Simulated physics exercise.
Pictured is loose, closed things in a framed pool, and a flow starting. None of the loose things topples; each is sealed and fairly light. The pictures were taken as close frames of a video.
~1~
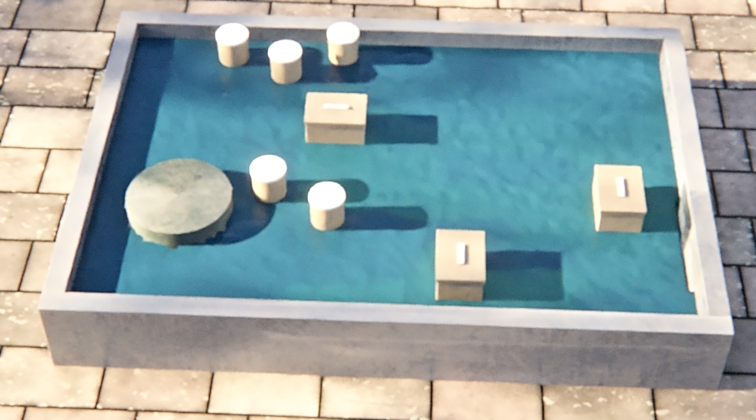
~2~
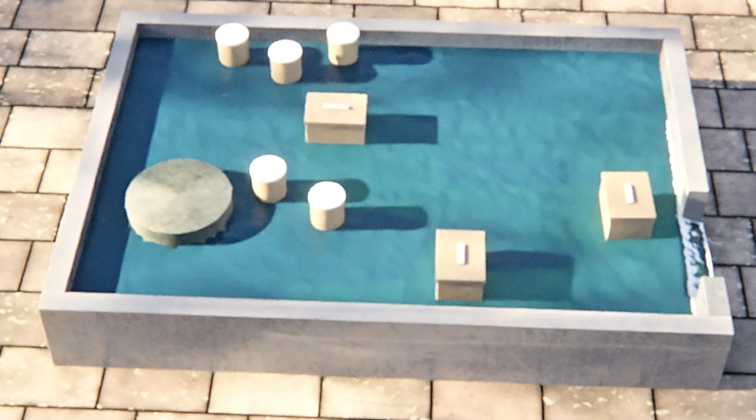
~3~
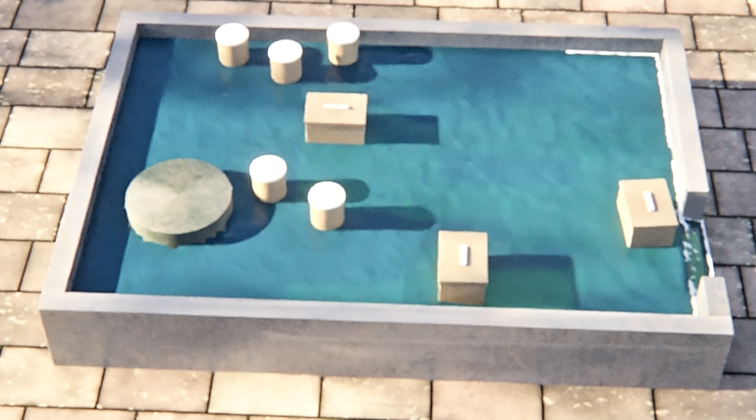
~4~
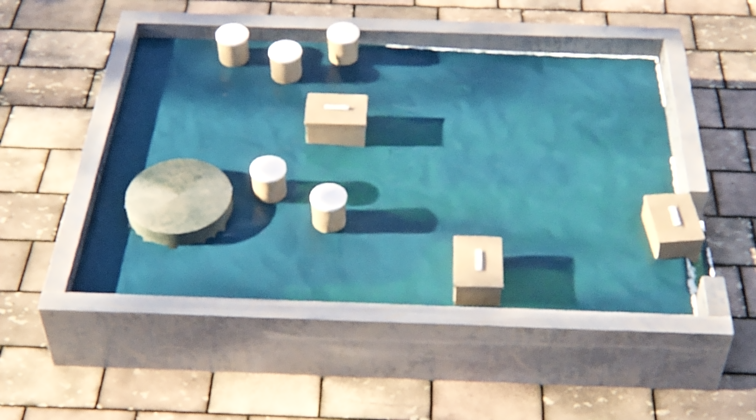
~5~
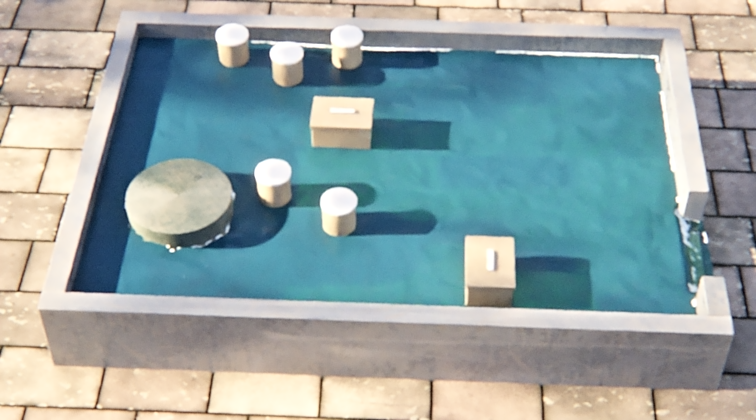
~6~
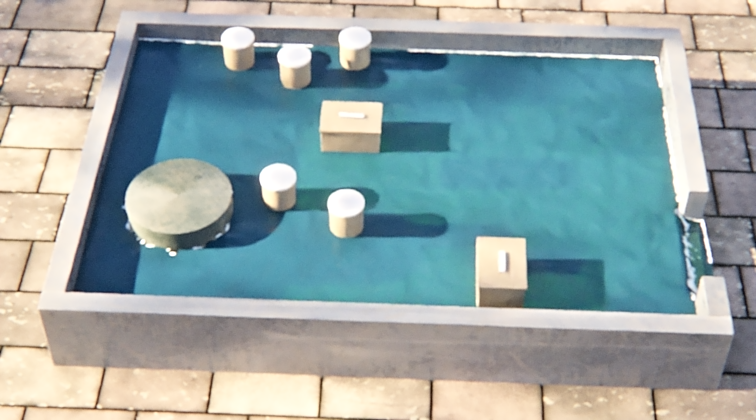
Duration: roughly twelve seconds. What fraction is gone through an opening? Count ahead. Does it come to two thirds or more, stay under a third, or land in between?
Honestly, the part swept out lands in the lowest band of thirds.
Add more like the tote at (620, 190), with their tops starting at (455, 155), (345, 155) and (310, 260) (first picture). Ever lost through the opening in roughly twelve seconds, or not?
Result, in sequence: Ends up outside; never gets out; never gets out.
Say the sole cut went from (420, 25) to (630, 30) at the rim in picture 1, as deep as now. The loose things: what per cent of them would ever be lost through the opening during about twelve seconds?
Share out: Near 60 %.
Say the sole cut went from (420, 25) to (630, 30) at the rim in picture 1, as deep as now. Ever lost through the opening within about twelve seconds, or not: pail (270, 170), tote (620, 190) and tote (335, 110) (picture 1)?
Object by object: Never exits, drifts out, drifts out.
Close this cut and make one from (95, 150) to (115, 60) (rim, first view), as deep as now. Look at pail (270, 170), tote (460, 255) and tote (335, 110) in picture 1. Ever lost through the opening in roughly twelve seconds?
First lost, second trapped, third lost.
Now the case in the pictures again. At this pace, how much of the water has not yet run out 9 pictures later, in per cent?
Close to 82 percent of it stays.
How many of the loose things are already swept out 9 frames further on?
It comes to 1.
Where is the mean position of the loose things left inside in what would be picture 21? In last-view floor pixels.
Roughly at (397, 189).
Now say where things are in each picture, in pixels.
The first picture shows a tote at (461, 255), afloat; a pail at (327, 195) floats; 0 of 8 have shifted.
The second picture shows a tote at (461, 255), afloat; a pail at (327, 195), afloat; 1 of 8 have shifted.
The third picture shows a tote at (463, 257), afloat; a pail at (327, 195), afloat; 1 of 8 have shifted.
The fourth picture shows a tote at (478, 261), afloat, close to its start; a pail at (329, 196) floats; 2 of 8 have shifted.
The fifth picture shows a tote at (490, 261) floats, close to its start; a pail at (339, 201), afloat, close to its start; 3 of 8 have shifted.
The sixth picture shows a tote at (502, 262) floats, close to its start; a pail at (346, 203) floats, close to its start; 7 of 8 have shifted.
A moment on, 1 of 8 are out; 7 afloat.
Next, 1 of 8 are out; 7 afloat.
Later, 1 of 8 are out; 7 afloat.
In the end, 2 of 8 are out; 6 afloat.
